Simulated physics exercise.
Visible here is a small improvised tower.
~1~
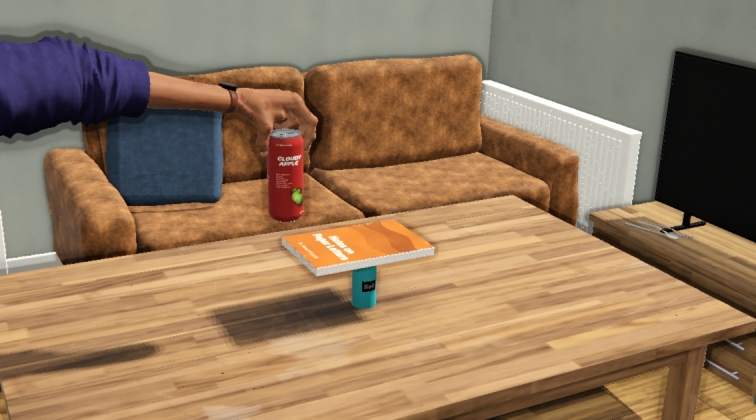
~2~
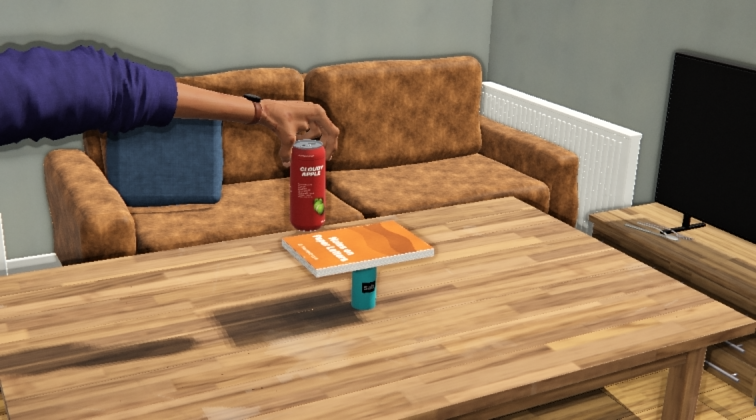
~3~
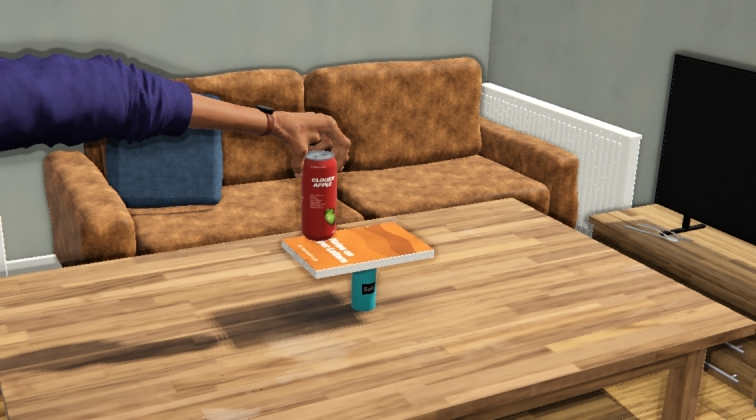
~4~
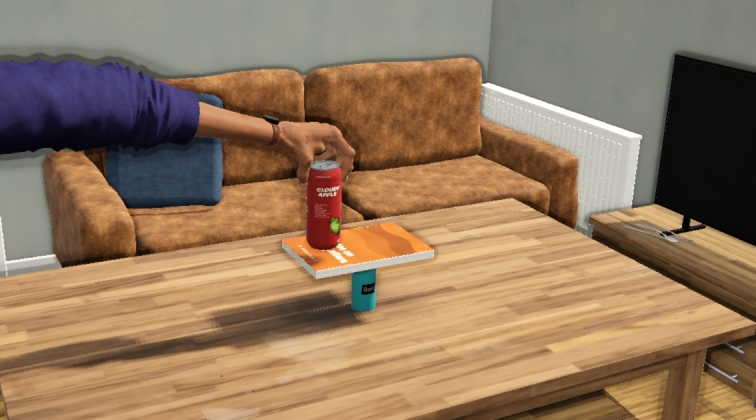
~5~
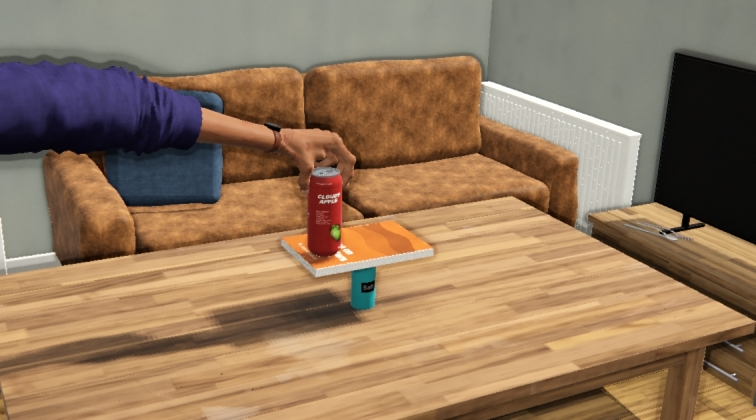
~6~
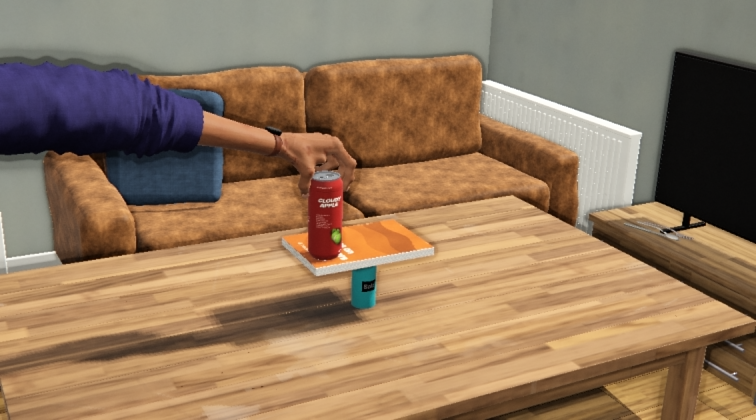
An arm in a purple sleeve with a dark wristband reaches in from the left of a living room, seen from slightly above by a still camera, holding a red can by its top. On the wooden table, an orange book lies across a small turquoise shaker, before a brown sofa with a blue cushion. The hand carries the can rightward and lowers it onto the book's left side, still gripping it.
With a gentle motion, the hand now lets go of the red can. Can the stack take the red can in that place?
The stack does not stay upright.
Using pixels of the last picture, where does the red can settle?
Near (264, 324).
Then, 0.40 s after the last picture, red can now fallen; orange book on its side; turquoise shaker tipped 5° from how it was.
Then, 0.80 s after the last picture, orange book now fallen; turquoise shaker tipped 66° from how it was.
By the end, fallen, turquoise shaker, red can and orange book. Seen from the same camera at the end, red can near (264, 324). The stack gives way.
